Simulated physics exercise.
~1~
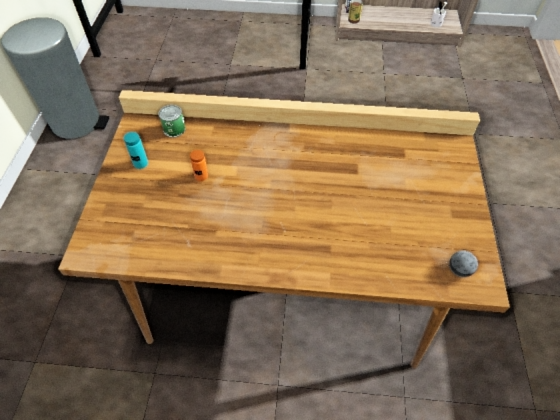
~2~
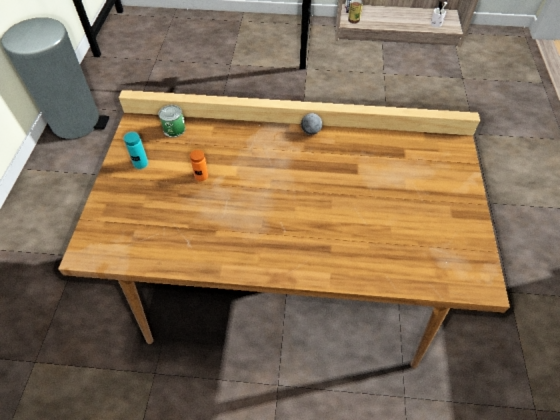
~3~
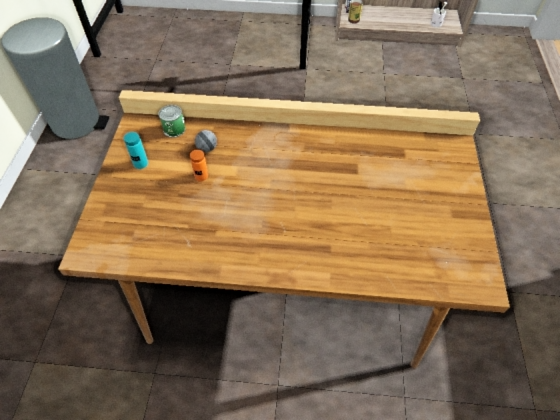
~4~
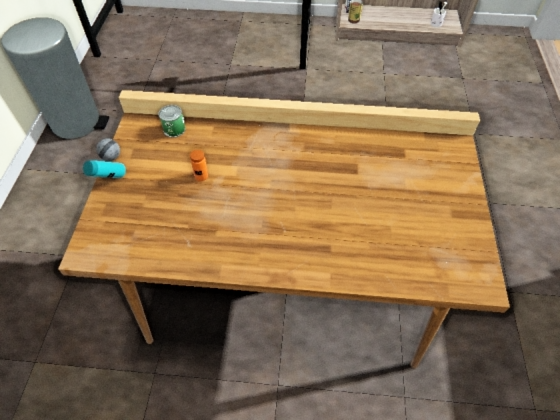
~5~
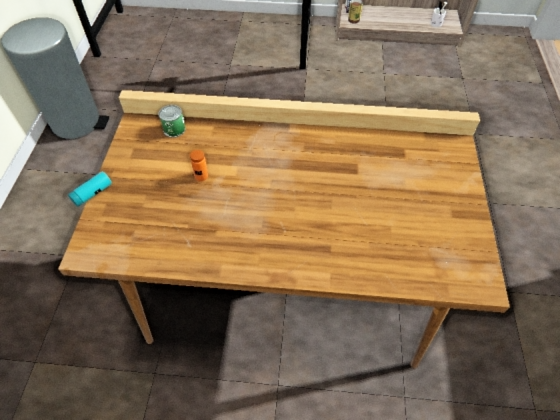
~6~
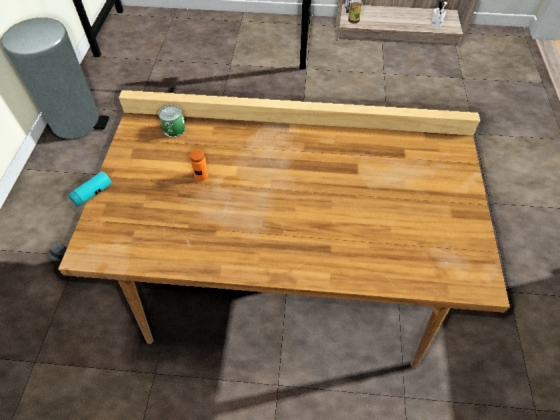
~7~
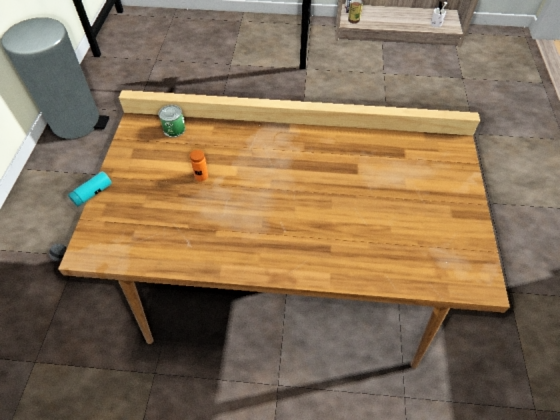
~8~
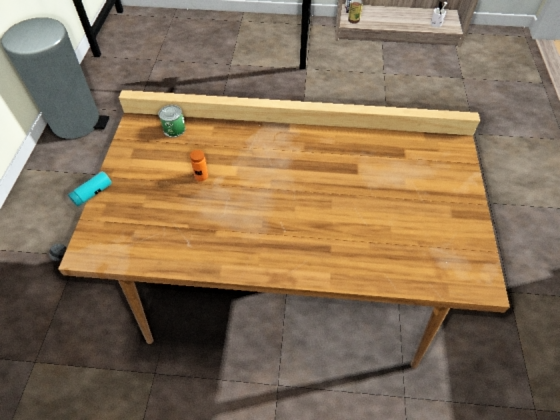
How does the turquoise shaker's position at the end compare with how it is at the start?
At the start the turquoise shaker stands upright on the table, and at the end it lies on its side near the left edge.
